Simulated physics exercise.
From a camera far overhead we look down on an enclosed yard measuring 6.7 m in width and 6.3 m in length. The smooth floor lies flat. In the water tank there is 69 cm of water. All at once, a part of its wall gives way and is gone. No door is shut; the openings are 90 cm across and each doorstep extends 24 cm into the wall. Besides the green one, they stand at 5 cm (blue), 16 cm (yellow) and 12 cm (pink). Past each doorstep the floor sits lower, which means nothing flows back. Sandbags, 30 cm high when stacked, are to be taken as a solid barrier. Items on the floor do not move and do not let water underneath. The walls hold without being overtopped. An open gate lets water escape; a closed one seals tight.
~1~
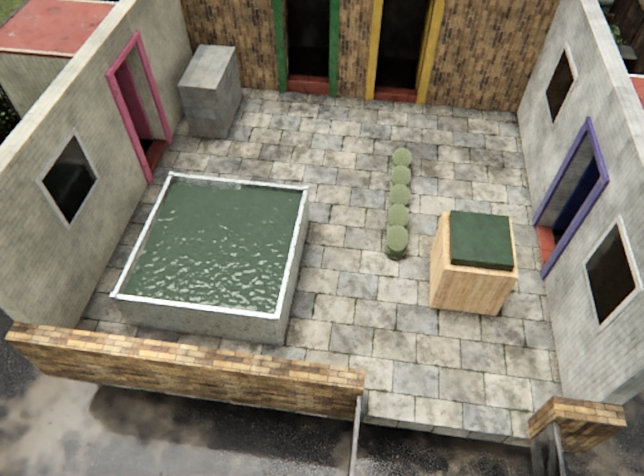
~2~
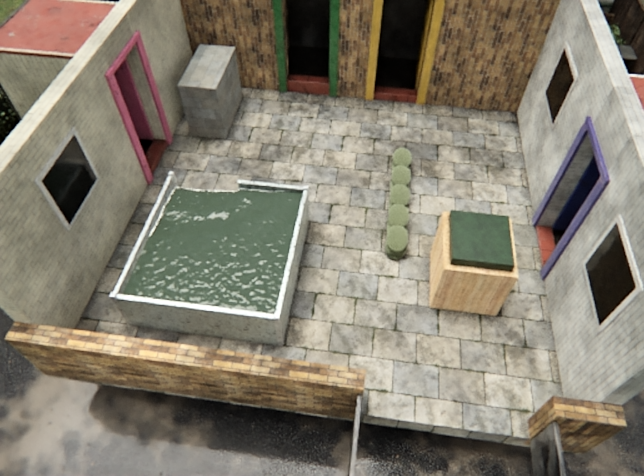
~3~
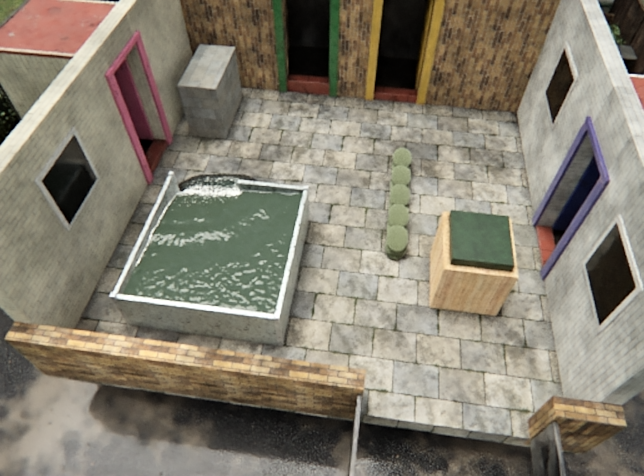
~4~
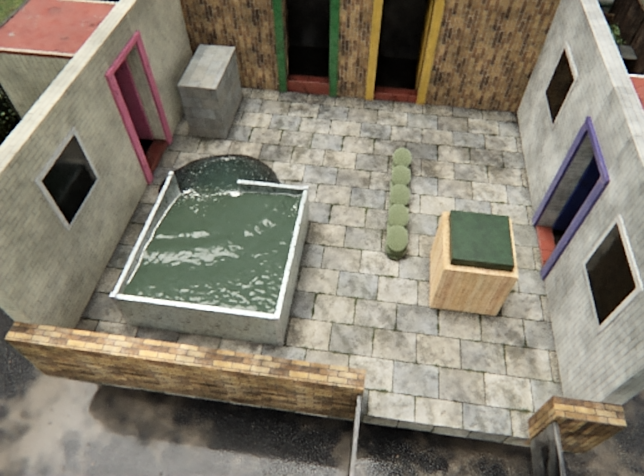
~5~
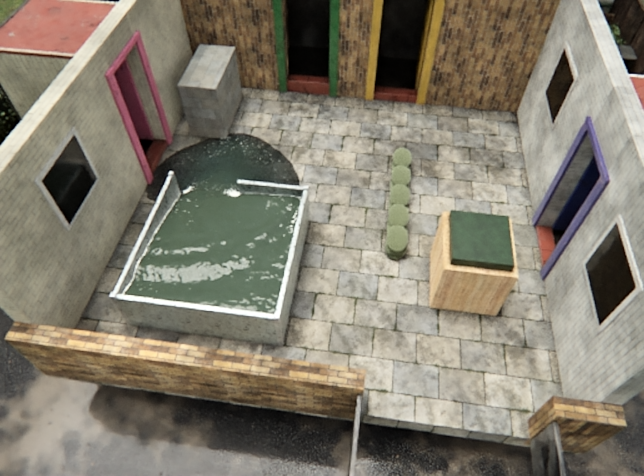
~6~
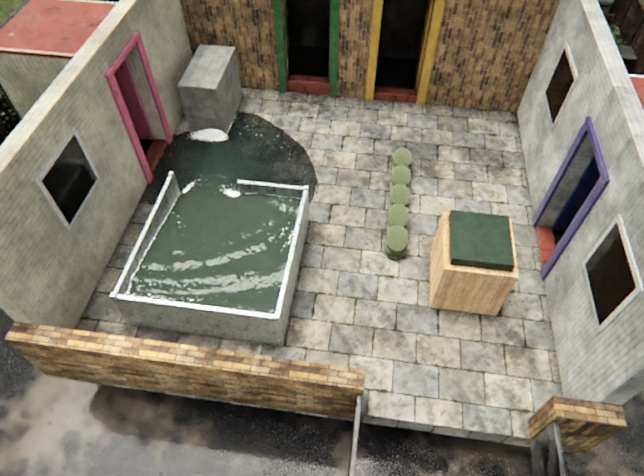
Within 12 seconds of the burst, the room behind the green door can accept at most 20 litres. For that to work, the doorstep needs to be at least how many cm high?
At least about 23 cm high.
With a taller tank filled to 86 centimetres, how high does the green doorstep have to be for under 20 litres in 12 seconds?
About 30 centimetres.
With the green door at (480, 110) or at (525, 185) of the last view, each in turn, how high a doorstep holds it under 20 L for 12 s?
In turn: Roughly 13.5 cm, roughly 12.0 cm.
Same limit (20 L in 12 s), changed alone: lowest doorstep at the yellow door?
At the yellow door you'd want roughly 8.0 cm.
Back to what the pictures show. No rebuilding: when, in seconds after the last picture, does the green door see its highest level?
Near 1.6 seconds.
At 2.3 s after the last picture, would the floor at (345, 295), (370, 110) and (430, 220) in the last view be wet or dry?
In the order asked: Untouched, soaked, untouched.
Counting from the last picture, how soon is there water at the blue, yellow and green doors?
For blue it's 4.0 s, for yellow 1.3 s, and for green 0.5 s.
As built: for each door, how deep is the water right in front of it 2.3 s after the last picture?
Depths in cm: Blue 0, yellow 11, green 26, pink 22.
Then, 0.7 s after the last picture water covers 25 % of the floor, deepest (43 cm) near (169, 144); 16 cm at the green door, 0 litres in over its 27 cm doorstep.
Then, 2.3 s after the last picture water covers 35 % of the floor, deepest (37 cm) near (197, 88); 26 cm at the green door, 4 litres in over its 27 cm doorstep.
Then, 11.3 s after the last picture water covers 95 % of the floor, deepest (12 cm) near (566, 424); 7 cm at the green door, 5 litres in over its 27 cm doorstep.
At the green door as built, the water peaked near 29 cm, 1.5 s after the last picture.
With a doorstep of 19.5 cm, 42 litres would have come in within the 12 s; with 26.5 cm, 6 litres. So under 20 litres takes about 23 cm.
